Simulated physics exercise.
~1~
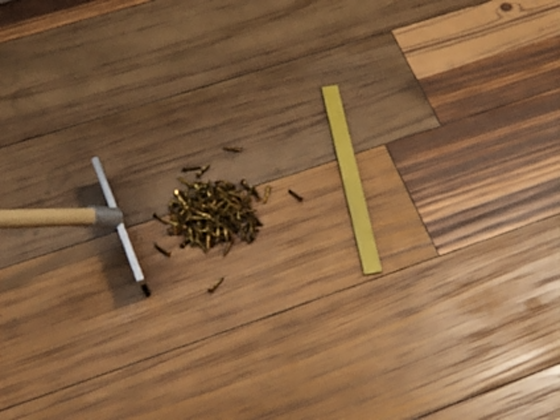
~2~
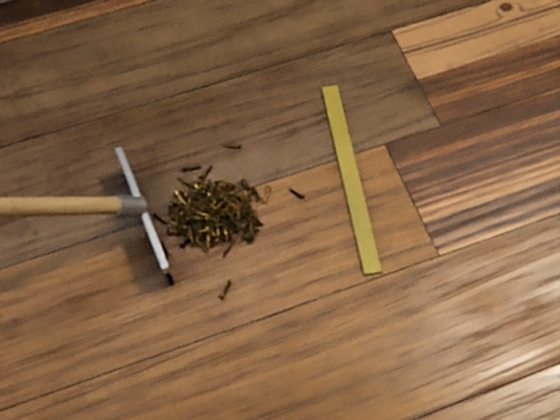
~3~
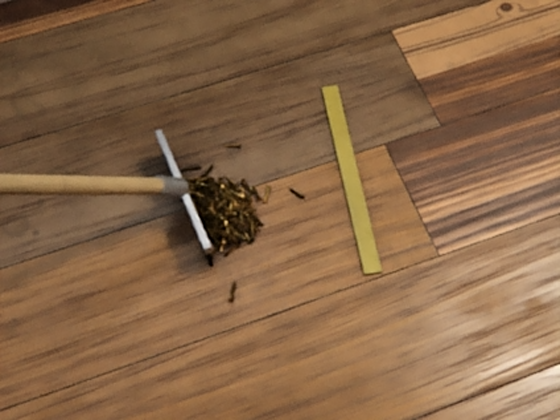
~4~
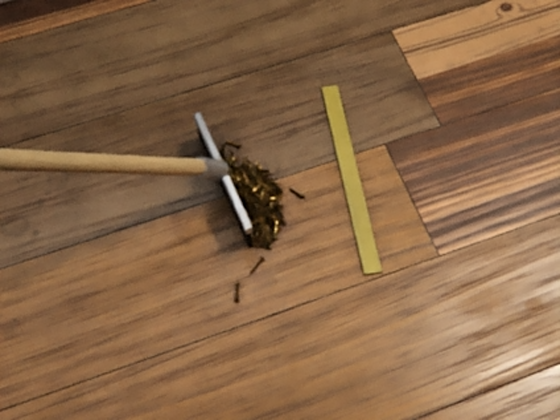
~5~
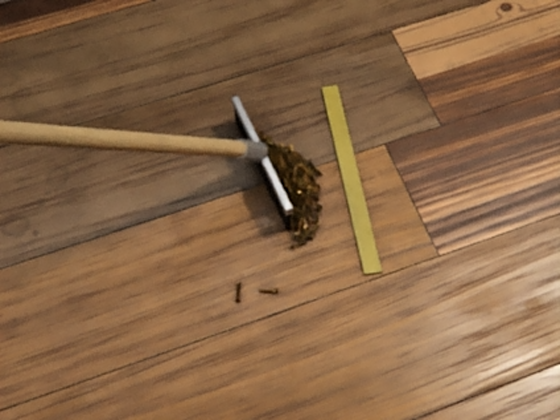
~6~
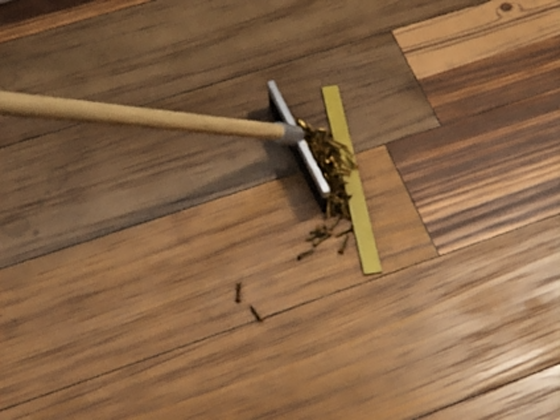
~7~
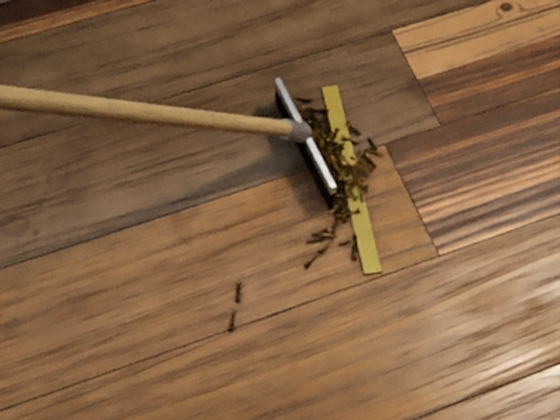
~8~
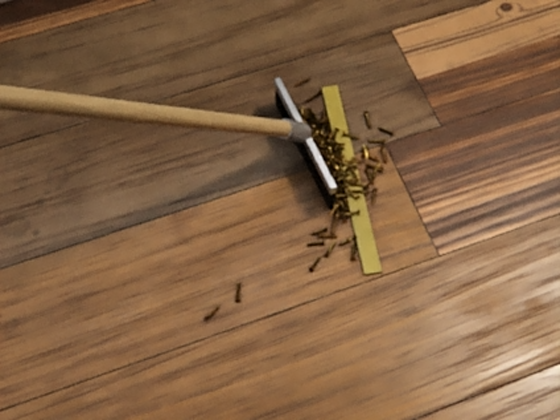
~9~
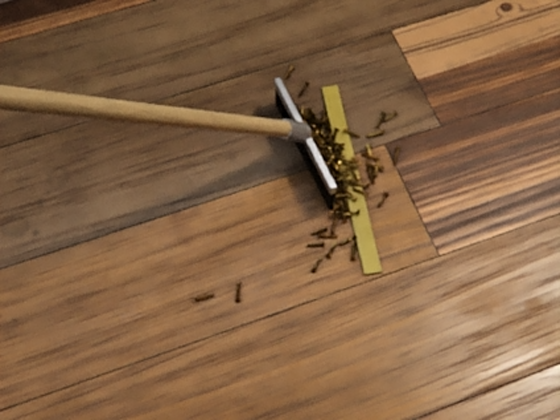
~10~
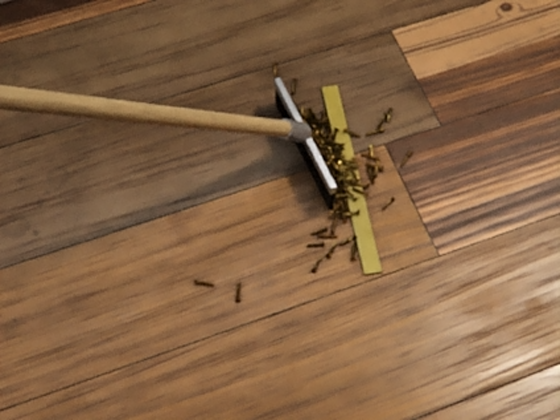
In the video, a squeegee with a wooden handle pushes a pile of small brass-coloured screws rightwards across a wooden floor to a yellow strip, then stops just short of it, with screws scattered around and across the strip and a couple left behind at lower left.
